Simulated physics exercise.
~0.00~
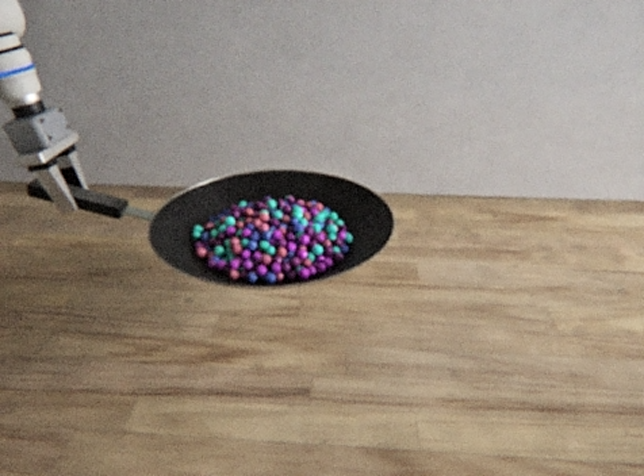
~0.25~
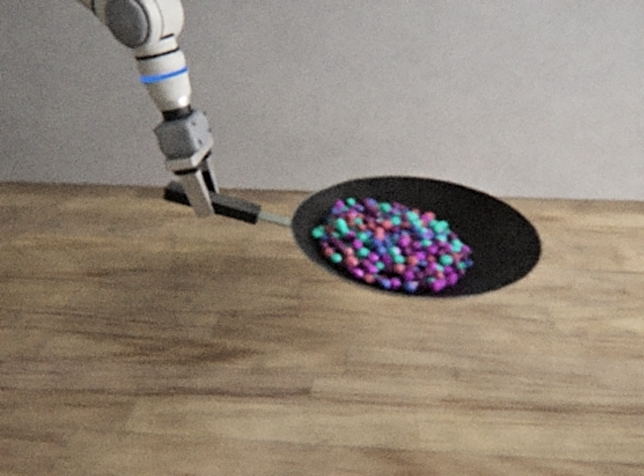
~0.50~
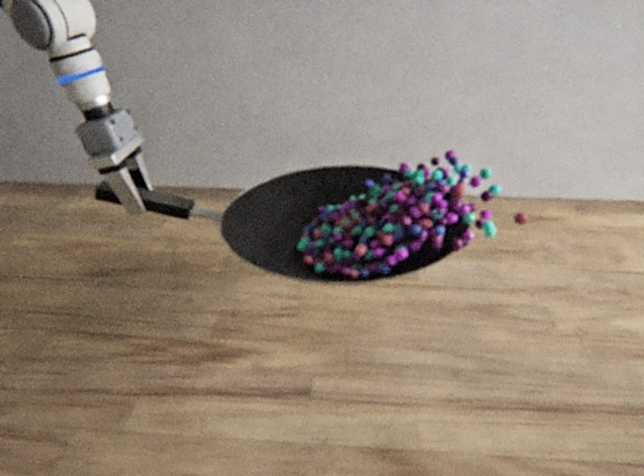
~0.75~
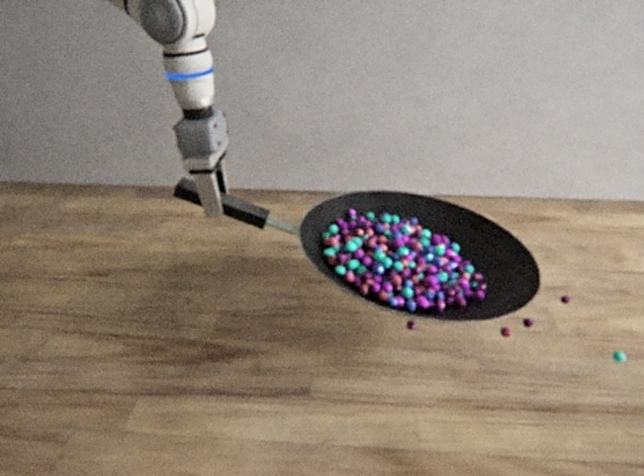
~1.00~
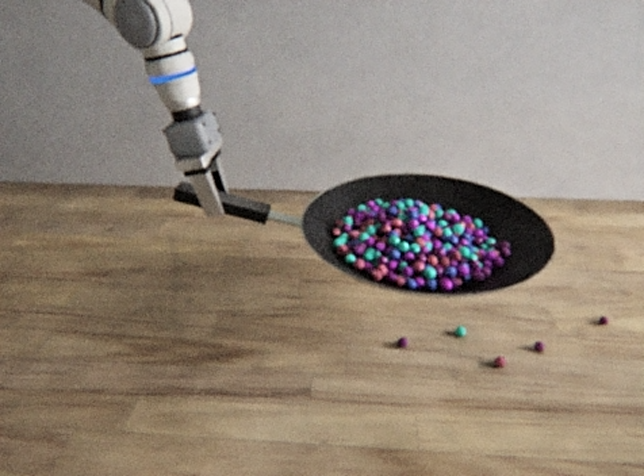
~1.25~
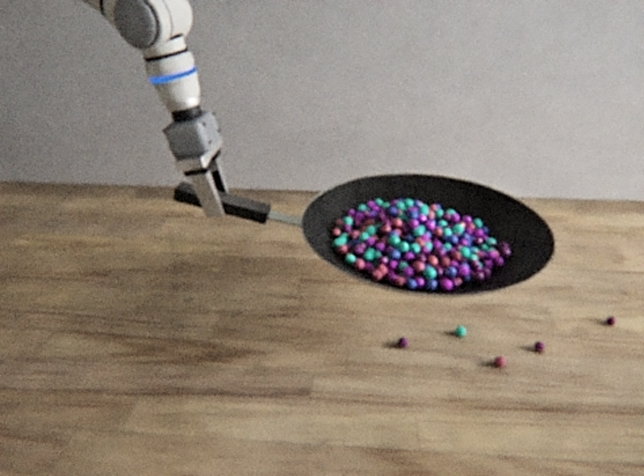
The clip shows a robot arm holding a black wok of small colourful balls above a wooden surface, moving it right, back left, then right again. The balls surge toward the far rim and a few spill onto the surface, while nearly all settle in the wok.
